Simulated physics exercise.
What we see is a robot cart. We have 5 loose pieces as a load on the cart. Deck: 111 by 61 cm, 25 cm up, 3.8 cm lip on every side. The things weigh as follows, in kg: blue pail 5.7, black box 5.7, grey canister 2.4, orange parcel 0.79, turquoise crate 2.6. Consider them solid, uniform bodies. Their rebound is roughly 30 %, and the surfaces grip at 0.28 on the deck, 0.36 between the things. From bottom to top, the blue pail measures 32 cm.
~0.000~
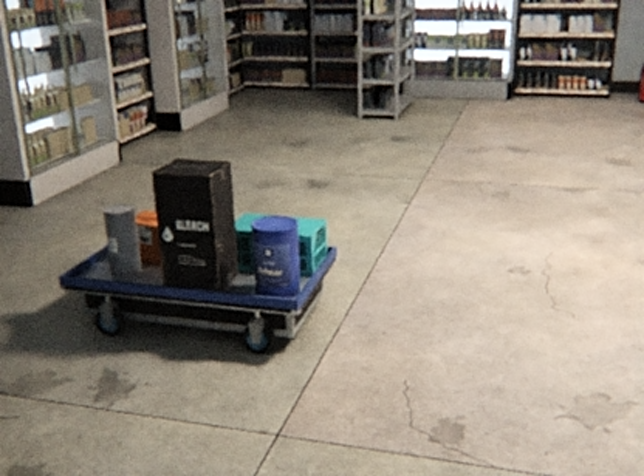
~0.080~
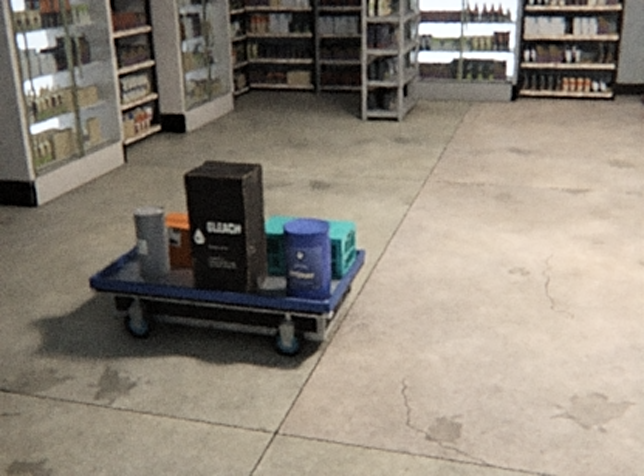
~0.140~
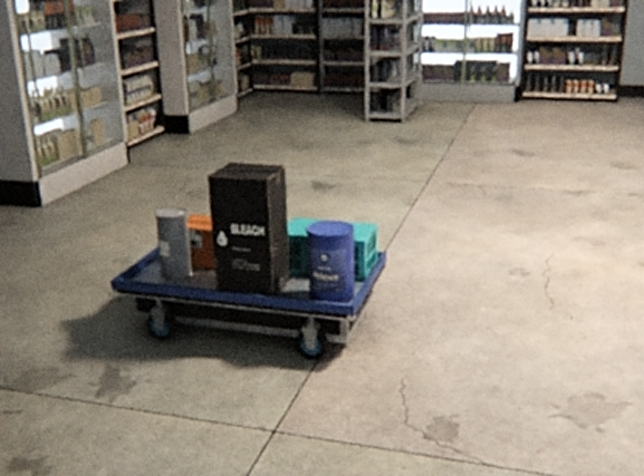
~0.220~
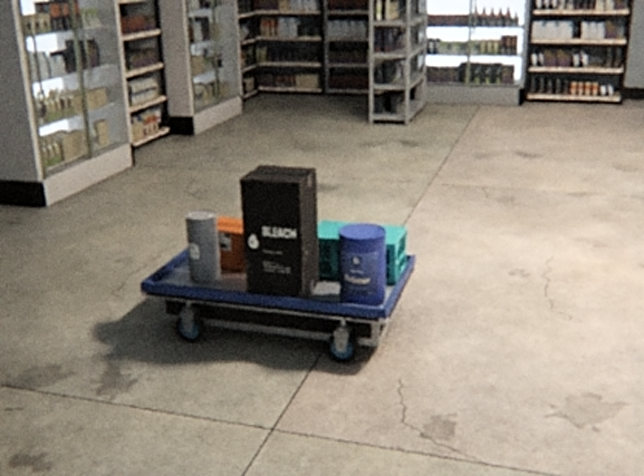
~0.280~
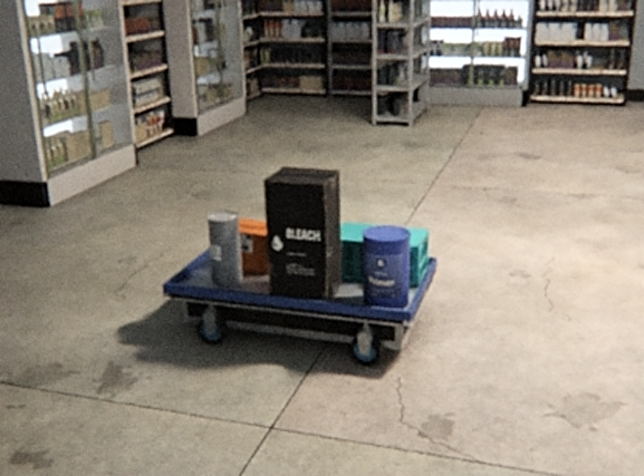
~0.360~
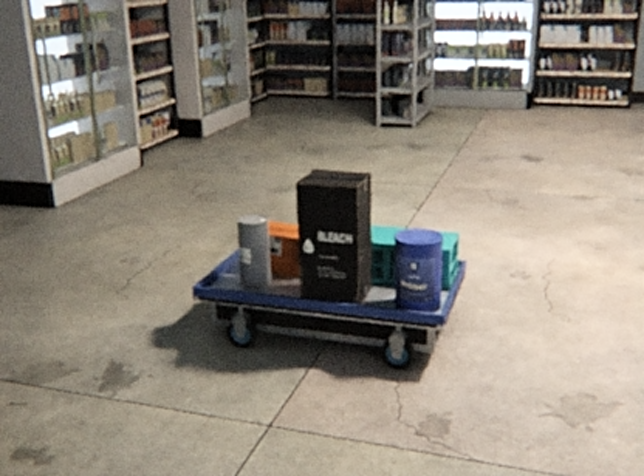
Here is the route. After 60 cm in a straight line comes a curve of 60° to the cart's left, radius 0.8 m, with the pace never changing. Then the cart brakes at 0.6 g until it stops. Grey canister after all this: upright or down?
Down.
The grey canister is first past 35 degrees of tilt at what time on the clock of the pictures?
Around 1.1 s on the clock.
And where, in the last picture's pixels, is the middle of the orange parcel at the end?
It settles somewhere near (534, 208).
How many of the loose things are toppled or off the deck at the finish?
That makes 3.
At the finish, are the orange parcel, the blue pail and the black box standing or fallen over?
In the last frame the orange parcel remains up, the blue pail does not stay up and the black box does not stay up.
By 0.66 s, cart has run 119 cm, turned 31°; blue pail now off the deck; grey canister 4 cm from its spot near (383, 255); black box tilted 21°.
By 0.96 s, cart has run 173 cm, turned 60°; black box now off the deck; grey canister tilted 18° near (501, 235); orange parcel 15 cm from its spot.
By 1.26 s, cart has run 201 cm, turned 60°; grey canister on its side near (566, 223); orange parcel 18 cm from its spot; turquoise crate 6 cm from its spot.
By 1.96 s, cart has run 201 cm, turned 60°, stopped; grey canister now off the deck; orange parcel 28 cm from its spot; turquoise crate 6 cm from its spot.
When it is over (2.8 s), off the deck and tipped over, blue pail, black box and grey canister; not toppled but over 10 cm from the start, orange parcel; the last one within 10 cm of the start.
